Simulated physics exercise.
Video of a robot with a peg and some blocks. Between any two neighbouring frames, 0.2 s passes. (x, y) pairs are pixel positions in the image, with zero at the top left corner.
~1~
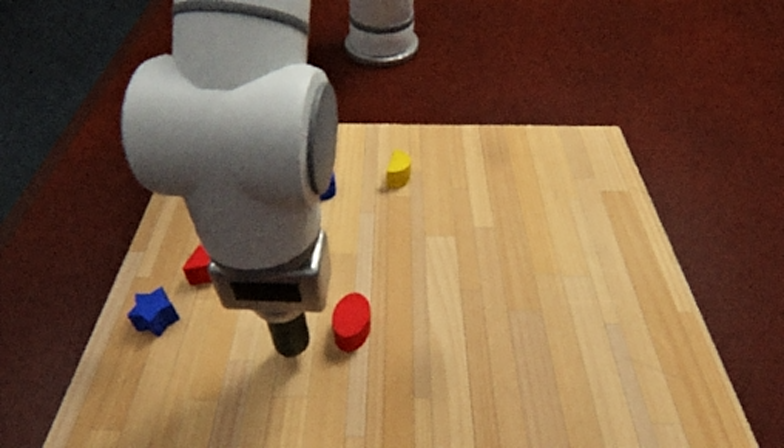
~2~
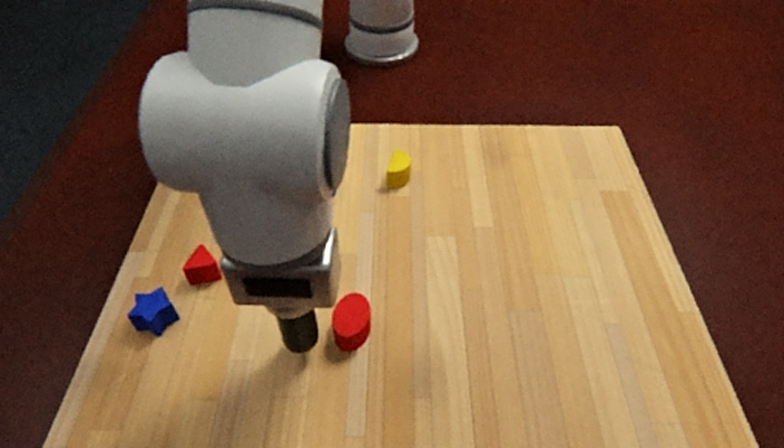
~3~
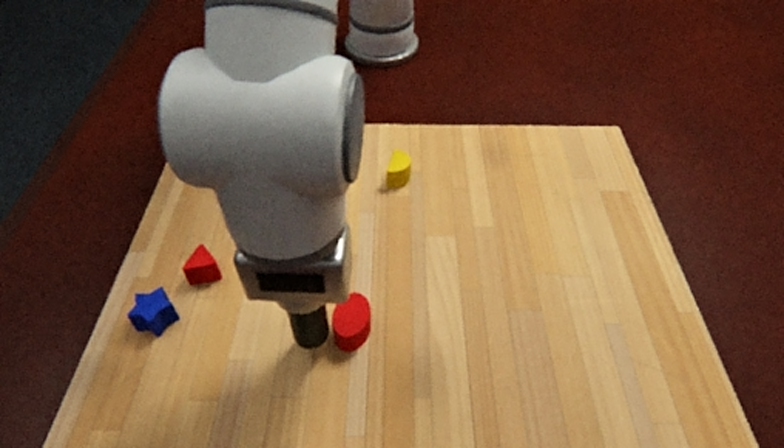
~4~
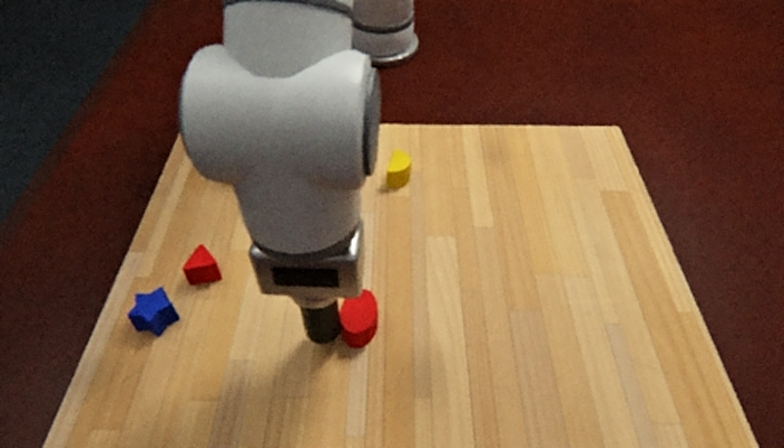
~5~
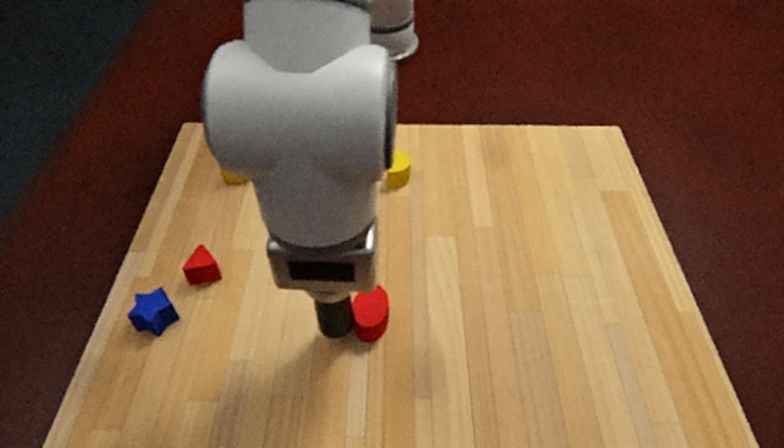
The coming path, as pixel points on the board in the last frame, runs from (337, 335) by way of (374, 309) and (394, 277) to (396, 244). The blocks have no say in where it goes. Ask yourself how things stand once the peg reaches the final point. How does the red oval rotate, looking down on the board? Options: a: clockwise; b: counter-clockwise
Letter a.
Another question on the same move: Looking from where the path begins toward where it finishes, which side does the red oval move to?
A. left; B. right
(B)
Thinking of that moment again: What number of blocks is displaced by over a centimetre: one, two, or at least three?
It shifts a single block.
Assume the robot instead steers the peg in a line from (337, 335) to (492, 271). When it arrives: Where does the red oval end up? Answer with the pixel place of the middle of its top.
At (459, 240).
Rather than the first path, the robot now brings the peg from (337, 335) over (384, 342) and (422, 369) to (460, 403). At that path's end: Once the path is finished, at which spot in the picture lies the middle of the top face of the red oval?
Roughly at (397, 298).
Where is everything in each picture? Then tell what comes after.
Lower end of the peg (292, 342), tops of blocks, red oval (351, 314), in the first frame.
Peg (301, 338), blocks as before, in the second frame.
Peg (312, 334), blocks as before, in the third frame.
Peg (323, 330), red oval (359, 310), in the fourth frame.
Peg (336, 324), red oval (370, 304), in the fifth frame.
On the path given first. One third of the way, peg (374, 299); red oval (409, 282).
Two thirds of the way, peg (395, 265); red oval (427, 273), turned 25° clockwise.
At the end, peg (396, 233); red oval (427, 273), turned 25° clockwise.
